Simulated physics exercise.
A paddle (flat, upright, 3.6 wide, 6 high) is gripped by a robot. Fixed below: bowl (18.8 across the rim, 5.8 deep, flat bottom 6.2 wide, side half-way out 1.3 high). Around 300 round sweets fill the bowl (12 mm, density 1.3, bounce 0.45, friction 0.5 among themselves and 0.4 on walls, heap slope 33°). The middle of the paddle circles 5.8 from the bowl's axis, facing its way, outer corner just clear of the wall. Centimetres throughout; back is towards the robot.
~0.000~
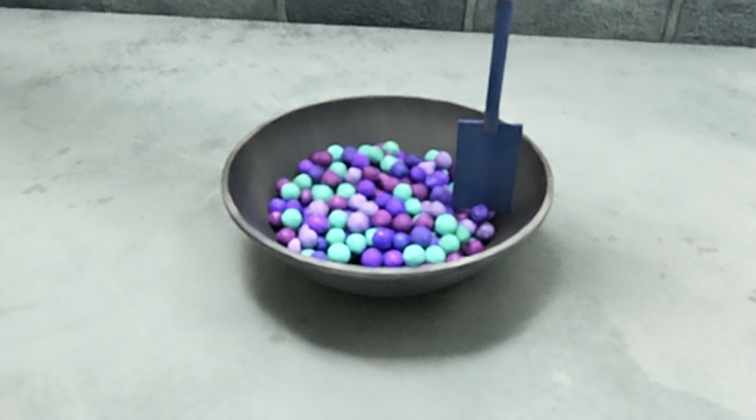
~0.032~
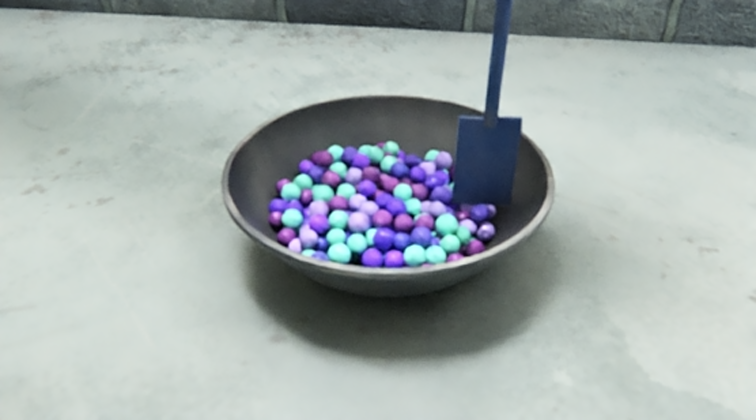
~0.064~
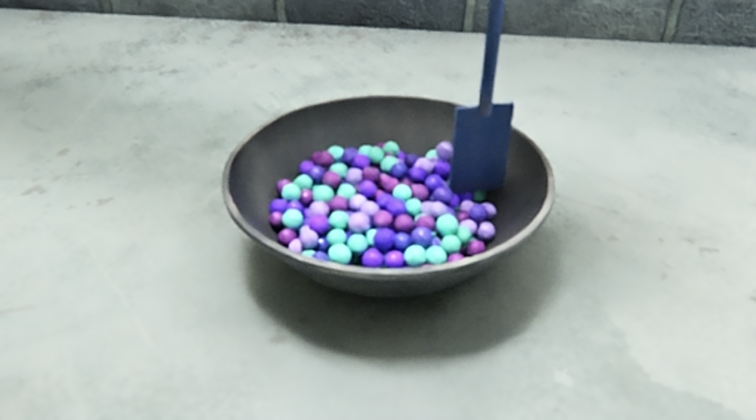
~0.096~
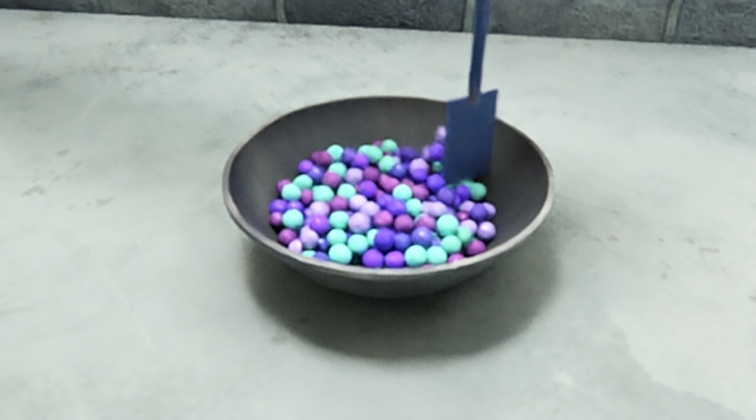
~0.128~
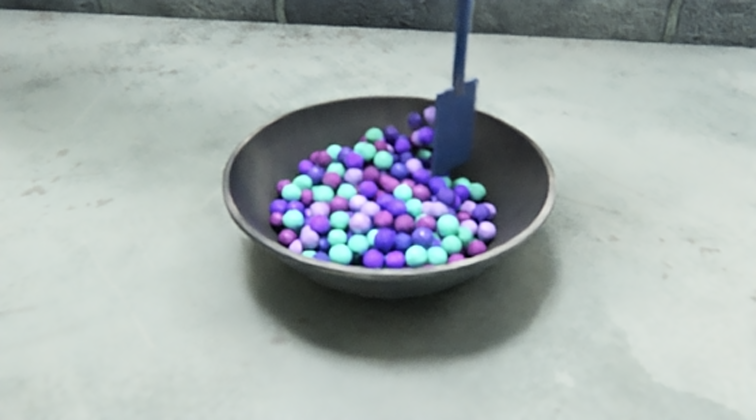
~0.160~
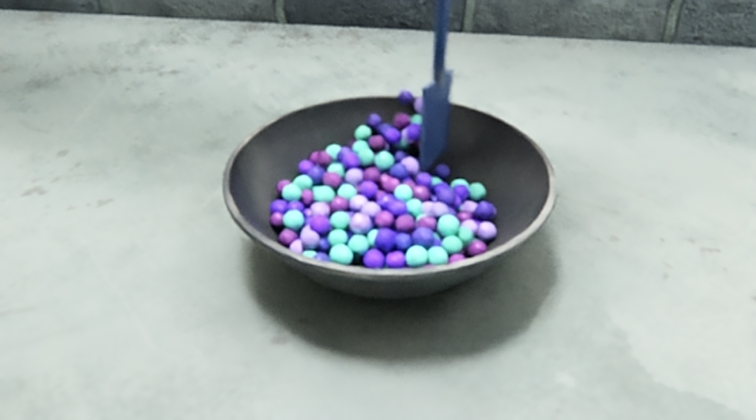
A blue paddle with a flat blade stands upright at the right side of a dark bowl of small purple, lilac and turquoise balls. It sweeps along the inside wall toward the back, moving leftward and turning until its blade looks narrow, pushing balls into a raised pile at the back.
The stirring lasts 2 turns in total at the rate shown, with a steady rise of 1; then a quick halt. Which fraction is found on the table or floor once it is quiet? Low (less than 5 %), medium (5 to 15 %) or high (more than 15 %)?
Answer: Medium; 5 to 15 % of the round sweets finish on the table or floor.
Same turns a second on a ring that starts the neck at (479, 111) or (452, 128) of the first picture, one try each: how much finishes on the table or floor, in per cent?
About 15 and 5 per cent.
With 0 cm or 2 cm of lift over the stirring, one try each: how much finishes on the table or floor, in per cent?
Some 20 and 5 per cent.
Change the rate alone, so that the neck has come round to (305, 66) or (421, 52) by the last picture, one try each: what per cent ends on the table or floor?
Some 30 and 15 per cent.
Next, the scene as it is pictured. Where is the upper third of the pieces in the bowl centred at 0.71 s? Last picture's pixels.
At about (429, 215).
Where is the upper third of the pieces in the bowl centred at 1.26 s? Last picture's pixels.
Near (389, 210).
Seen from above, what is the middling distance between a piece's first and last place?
About 1 cm.
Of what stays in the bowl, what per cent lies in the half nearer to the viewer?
About 50 per cent.
After 0.71 s, 324° round, highest piece 8 above the table; 281 in the bowl, 16 on the table or floor, 4 in flight or on the tool.
After 1.26 s, 222° round, highest piece 6 above the table; 275 in the bowl, 26 on the table or floor.
After 1.74 s, 0° round, highest piece 5 above the table; 275 in the bowl, 26 on the table or floor.
After 2.44 s, 0° round, highest piece 5 above the table; 275 in the bowl, 26 on the table or floor.
At rest, 275 in the bowl, 26 on the table or floor. That is 9 % on the table or floor.
